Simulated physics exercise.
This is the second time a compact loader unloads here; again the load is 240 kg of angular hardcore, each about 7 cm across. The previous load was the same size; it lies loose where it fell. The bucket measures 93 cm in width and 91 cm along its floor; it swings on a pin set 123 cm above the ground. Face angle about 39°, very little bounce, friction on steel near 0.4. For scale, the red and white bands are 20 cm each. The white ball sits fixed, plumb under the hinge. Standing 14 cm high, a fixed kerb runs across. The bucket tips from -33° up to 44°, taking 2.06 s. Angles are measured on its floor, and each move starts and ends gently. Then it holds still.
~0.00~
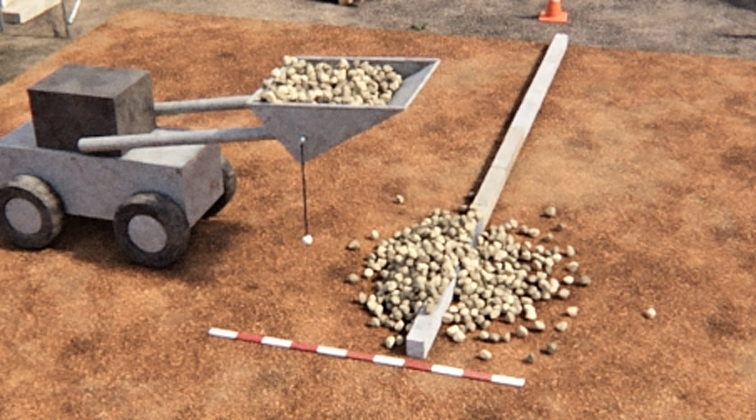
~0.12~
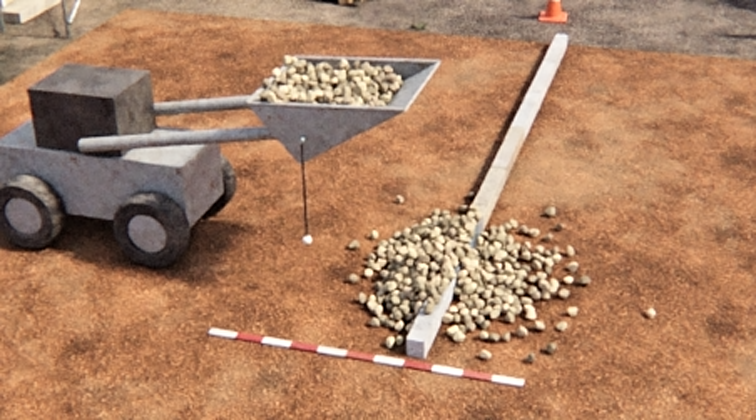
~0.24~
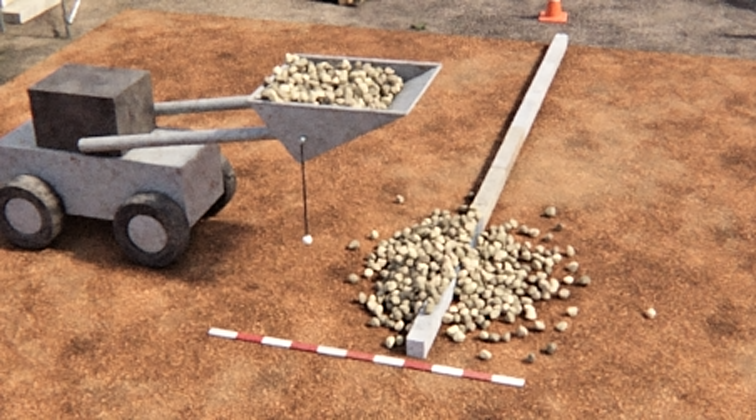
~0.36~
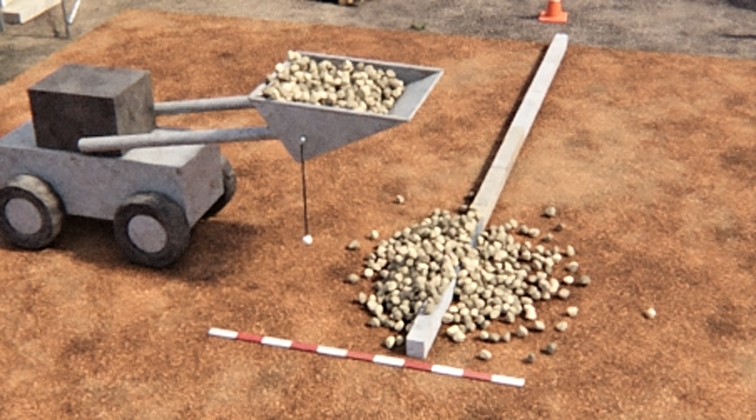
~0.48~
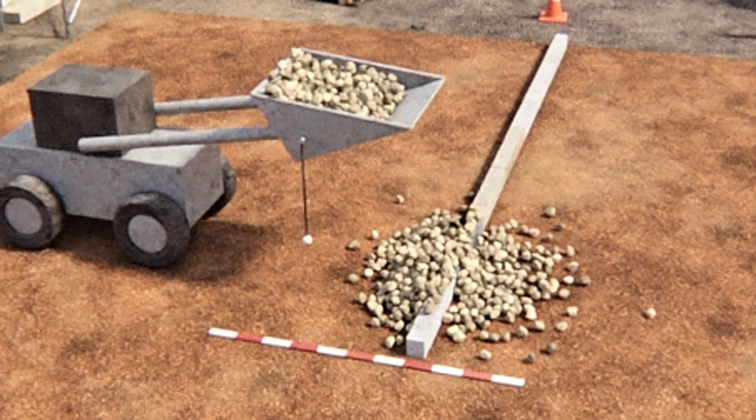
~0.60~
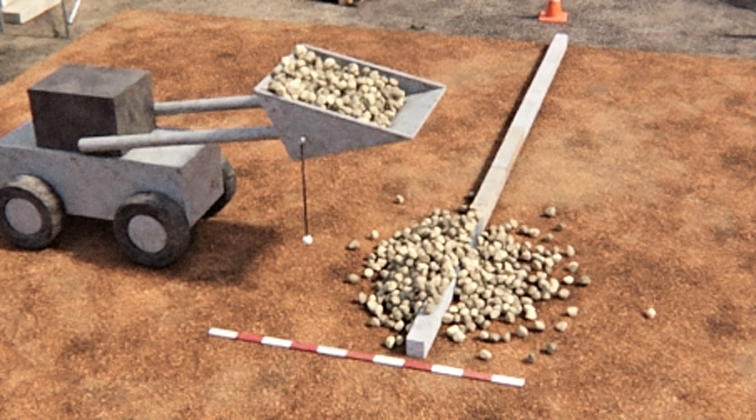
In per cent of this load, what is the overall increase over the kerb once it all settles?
21 out of 100, about.
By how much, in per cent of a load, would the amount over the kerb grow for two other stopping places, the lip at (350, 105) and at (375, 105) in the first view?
0 %, then 0 %.
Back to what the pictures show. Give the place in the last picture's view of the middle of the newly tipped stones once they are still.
In the last view, somewhere near (418, 254).
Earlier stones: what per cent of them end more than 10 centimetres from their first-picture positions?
5 %.
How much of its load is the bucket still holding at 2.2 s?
25 % still inside.
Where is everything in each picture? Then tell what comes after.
In the first frame, the bucket is at -33°, its lip at (405, 109); the top of the load is at (347, 70). The earlier load is highest near (443, 243), 27 cm above ground level, 65 % on this side of the kerb, 35 % over the kerb.
In the second frame, lip at (405, 110), floor tilted -32°, highest stones at (336, 70); the stones move at 0.0 m/s on average.
In the third frame, lip at (407, 114), floor tilted -30°, highest stones at (322, 68); the stones move at 0.1 m/s on average.
In the fourth frame, the bucket is at -27°, its lip at (409, 120); the top of the load is at (309, 64); the stones move at 0.1 m/s on average.
In the fifth frame, lip at (411, 128), floor tilted -22°, highest stones at (302, 62); the stones move at 0.2 m/s on average.
In the sixth frame, the bucket is at -17°, its lip at (412, 138); the top of the load is at (298, 60); the stones move at 0.2 m/s on average.
After 1.5 s the floor is at 32°; in per cent of one load, 99 in the bucket, 66 on this side of the kerb, 35 over the kerb; the foremost stones are at (578, 302).
After 2.2 s the floor is at 44°; in per cent of one load, 23 in the bucket, 139 on this side of the kerb, 38 over the kerb; the foremost stones are at (578, 302).
After 2.5 s the floor is at 44°; in per cent of one load, 0 in the bucket, 148 on this side of the kerb, 52 over the kerb; the foremost stones are at (581, 303).
After 5.0 s the floor is at 44°; in per cent of one load, 0 in the bucket, 144 on this side of the kerb, 56 over the kerb; the foremost stones are at (584, 305). Net gain over the kerb, 21.
